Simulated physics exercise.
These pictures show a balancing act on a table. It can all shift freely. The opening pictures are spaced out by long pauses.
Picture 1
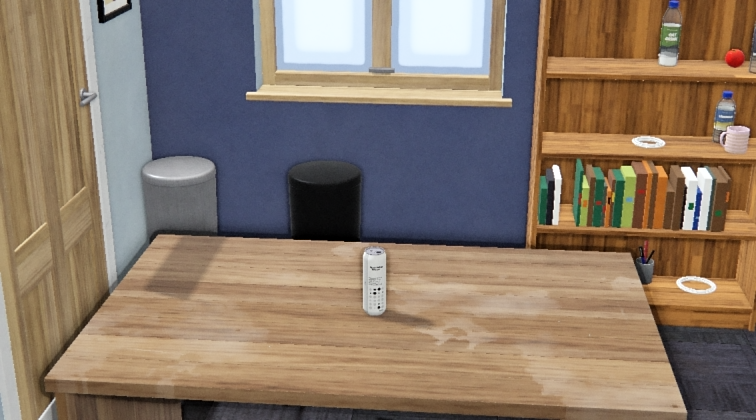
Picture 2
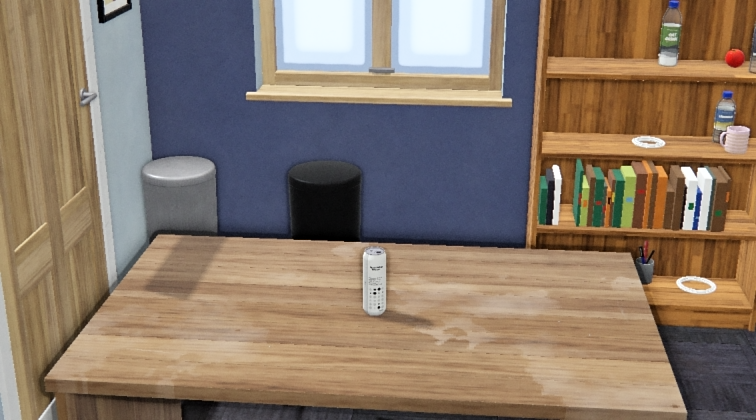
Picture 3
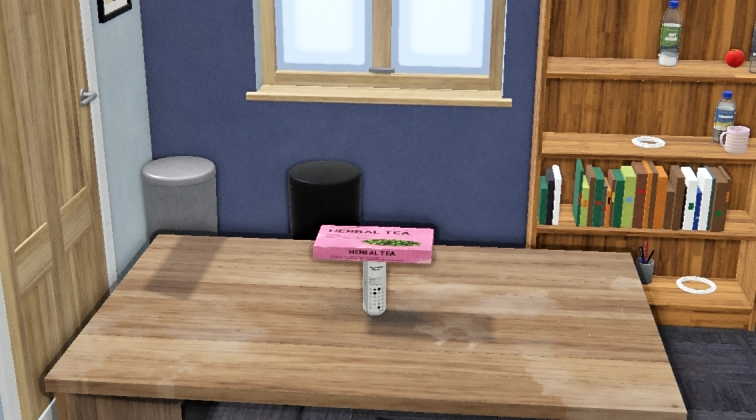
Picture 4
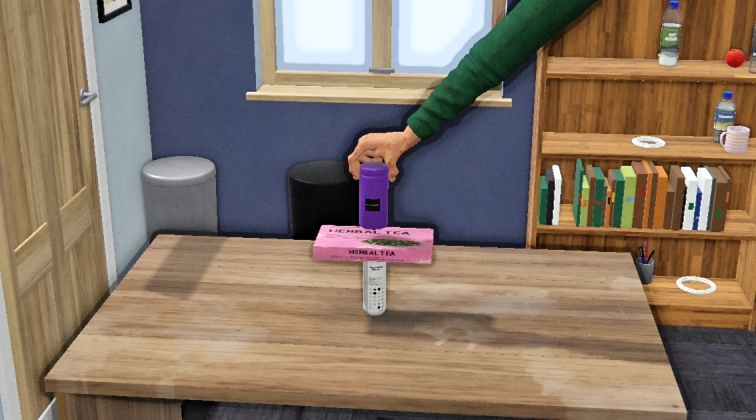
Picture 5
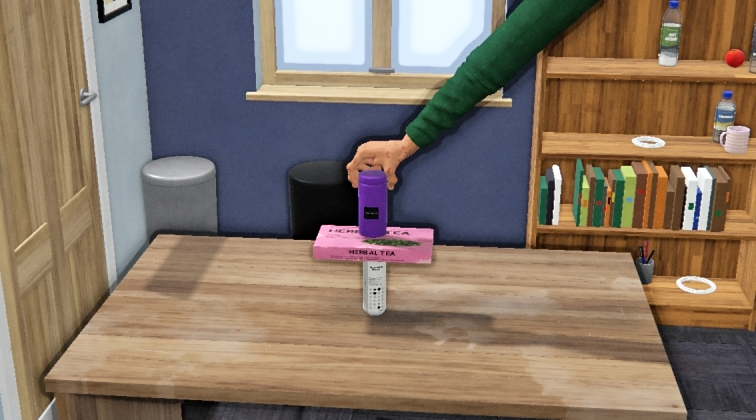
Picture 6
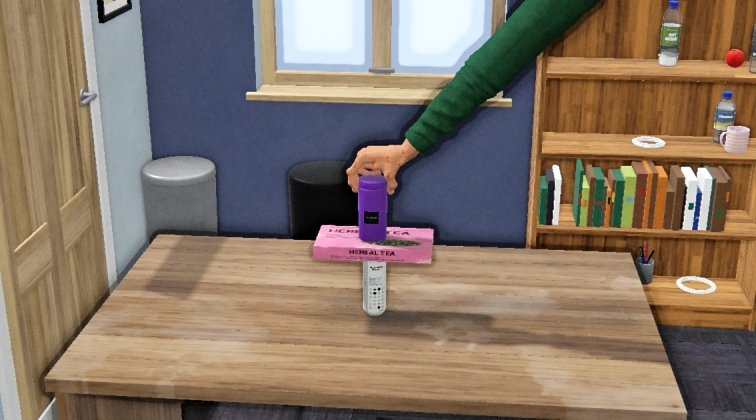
A pink tea box appears atop a can, then a hand lowers a purple jar onto it.
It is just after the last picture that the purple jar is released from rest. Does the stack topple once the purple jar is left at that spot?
No, it stays standing.
Then, 0.30 s later than the last frame, all is still.
Then, 0.70 s later than the last frame, purple jar resting near (373, 208).
When it is over, all 3 as before. End places, in pixels of the last picture, purple jar near (373, 208). The stack keeps its balance.
